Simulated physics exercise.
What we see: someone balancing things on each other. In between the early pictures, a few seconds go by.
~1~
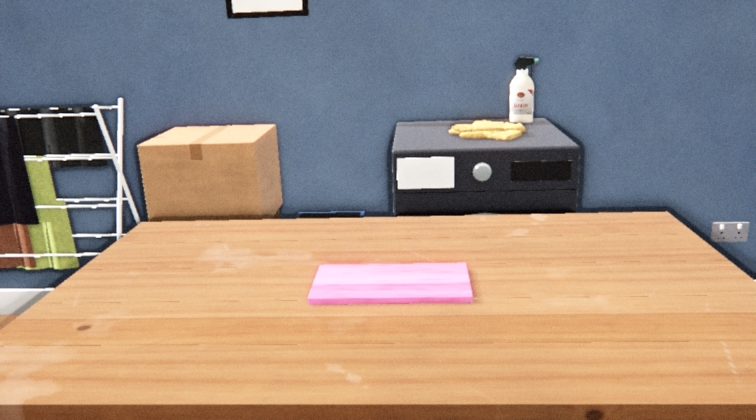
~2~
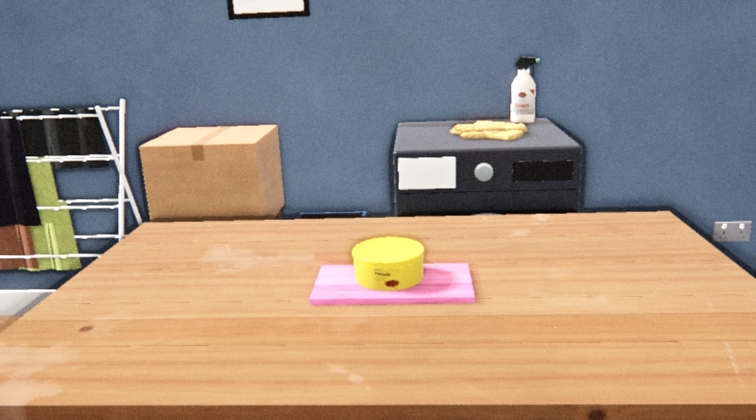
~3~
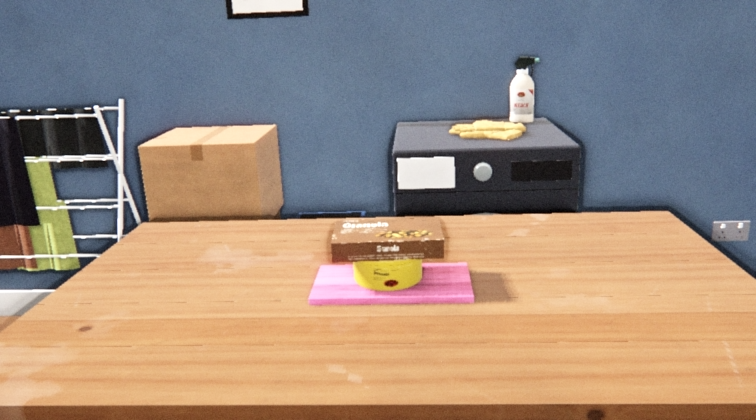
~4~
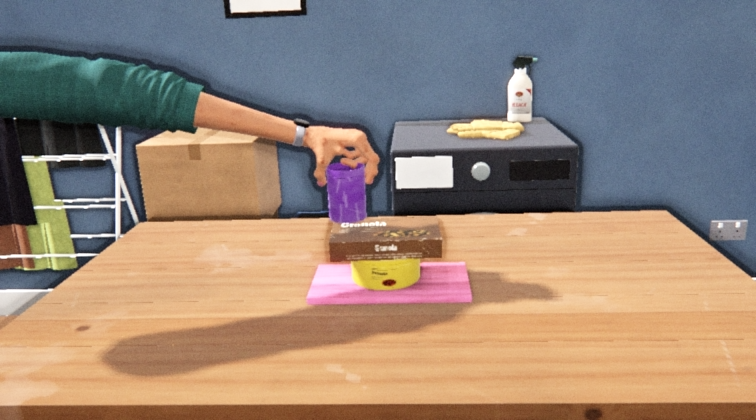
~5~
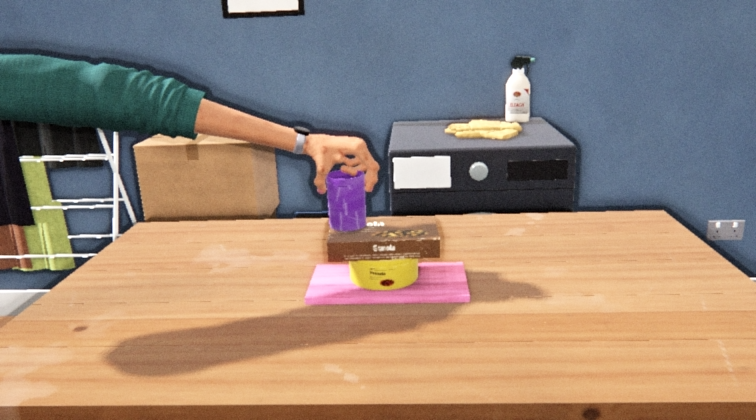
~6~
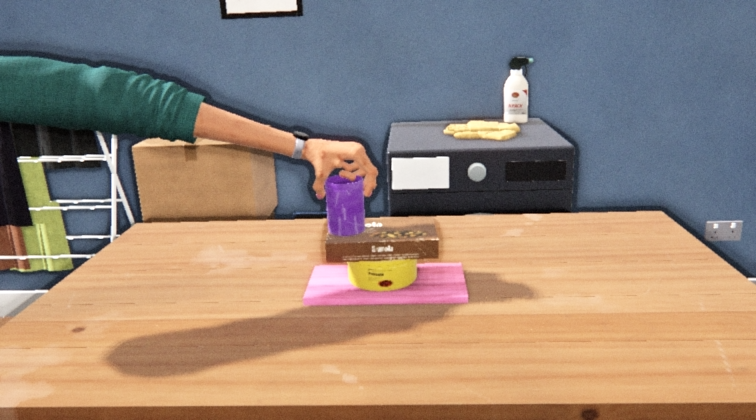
On a wooden table, a yellow tub appeared on a pink board, then a brown packet on top of the tub, and a hand from the left lowered a purple cup onto the packet.
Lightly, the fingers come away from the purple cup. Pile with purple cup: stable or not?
Safe to say it works.
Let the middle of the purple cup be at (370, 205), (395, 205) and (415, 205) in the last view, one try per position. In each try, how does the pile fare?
Attempt one, the pile survives; attempt two, it survives; attempt three, it survives.
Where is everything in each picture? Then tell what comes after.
In the first picture, the last thing is not in view yet.
In the second picture, the last thing is not in view yet.
In the third picture, the last thing is not in view yet; pink board (392, 283).
In the fourth picture, still above its spot; purple cup (347, 192); yellow tub (386, 262).
In the fifth picture, still above its spot; purple cup (347, 200); brown packet (384, 238).
In the sixth picture, in place under the hand; purple cup (345, 205); pink board (387, 283).
Then, 0.60 s on from there, no change.
Then, 1.30 s on from there, purple cup resting near (345, 205).
In the end, all 4 unmoved. At the end, from the last picture's camera, purple cup near (345, 205). The pile stays up.
